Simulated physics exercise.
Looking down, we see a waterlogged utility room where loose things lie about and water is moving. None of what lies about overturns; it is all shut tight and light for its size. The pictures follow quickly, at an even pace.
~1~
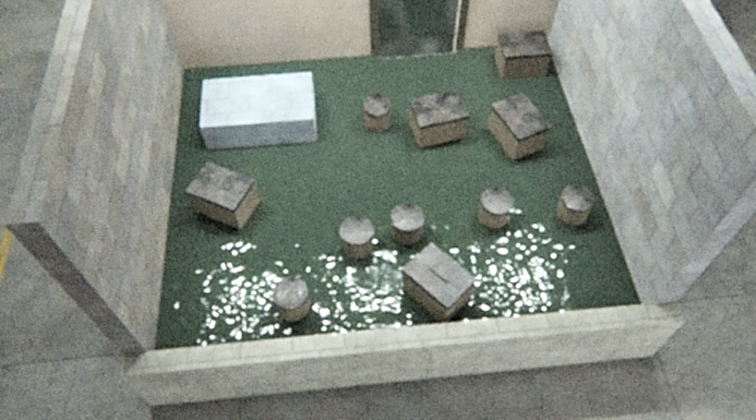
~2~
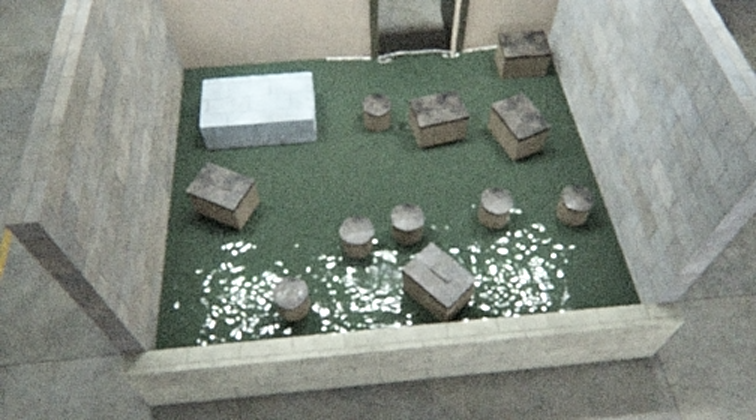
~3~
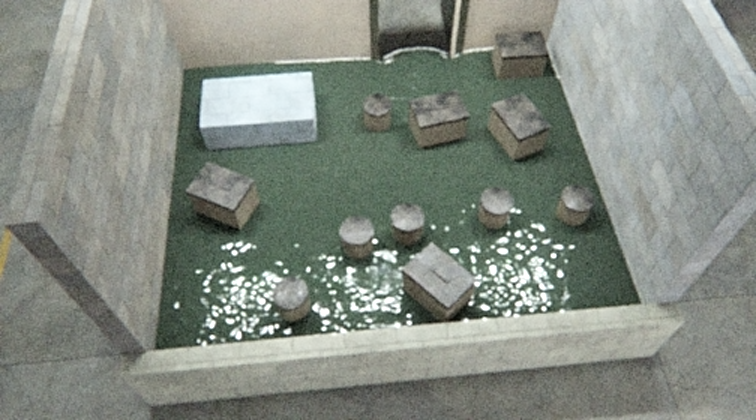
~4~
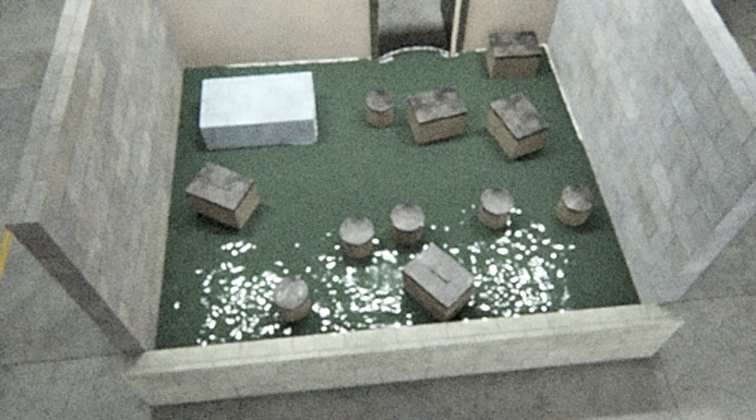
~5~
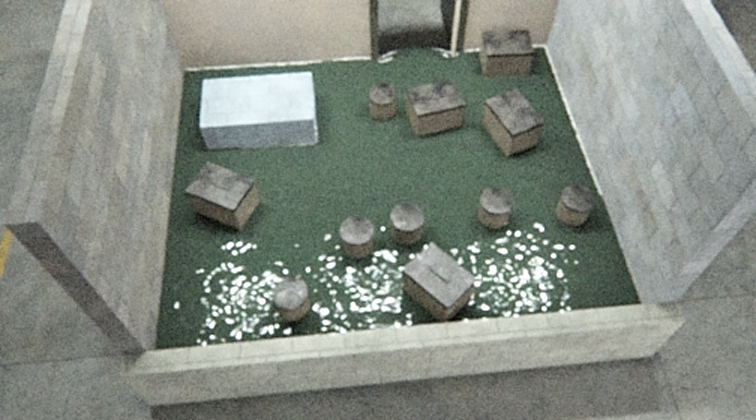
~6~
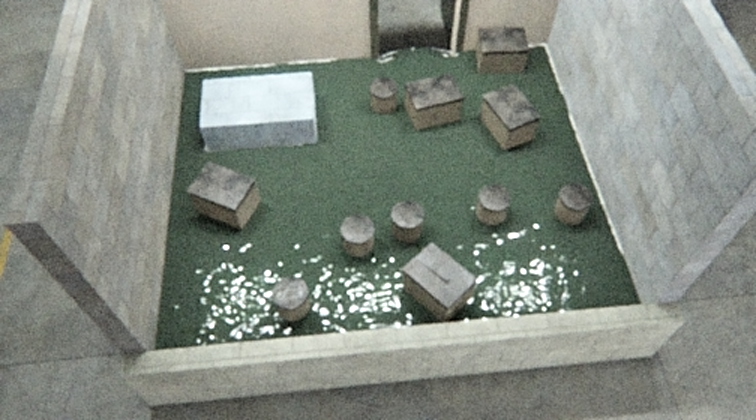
A pale, box-shaped block sits at the upper left of a green-floored, walled room seen from above, with glinting water across the near part. Brown-topped chests and small round pails stand scattered around the middle, right and front, below a doorway in the back wall. The doorway's dark panel gives way to a grey opening, then several chests and pails at the upper right drift slightly, while the view stays still.
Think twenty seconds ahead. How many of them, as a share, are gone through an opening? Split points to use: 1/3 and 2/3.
From 1/3 to 2/3.
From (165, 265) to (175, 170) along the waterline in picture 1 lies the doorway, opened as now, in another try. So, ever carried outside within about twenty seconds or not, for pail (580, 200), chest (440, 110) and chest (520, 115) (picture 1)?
Per item as listed - not lost, swept away, not lost.
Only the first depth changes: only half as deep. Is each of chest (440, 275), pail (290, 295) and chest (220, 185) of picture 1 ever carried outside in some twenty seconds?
Okay, in order that's held inside, held inside, held inside.
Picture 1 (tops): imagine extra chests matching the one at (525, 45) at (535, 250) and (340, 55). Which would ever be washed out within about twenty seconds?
Listed first does not escape, listed second makes it out.
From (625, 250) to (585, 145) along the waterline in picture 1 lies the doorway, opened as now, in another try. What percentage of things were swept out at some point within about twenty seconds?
My guess is close to 90 percent.
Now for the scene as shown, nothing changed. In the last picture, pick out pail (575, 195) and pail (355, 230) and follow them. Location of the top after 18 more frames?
At about (557, 146) and (389, 186).
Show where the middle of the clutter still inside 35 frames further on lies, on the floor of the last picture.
I'd say roughly (413, 161).
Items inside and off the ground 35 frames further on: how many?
7.
A moment on, 1 of 11 are out; 10 afloat.
Next, 4 of 11 are out; 7 afloat.
Later, 4 of 11 are out; 7 afloat.
In the end, 6 of 11 are out; 5 afloat.
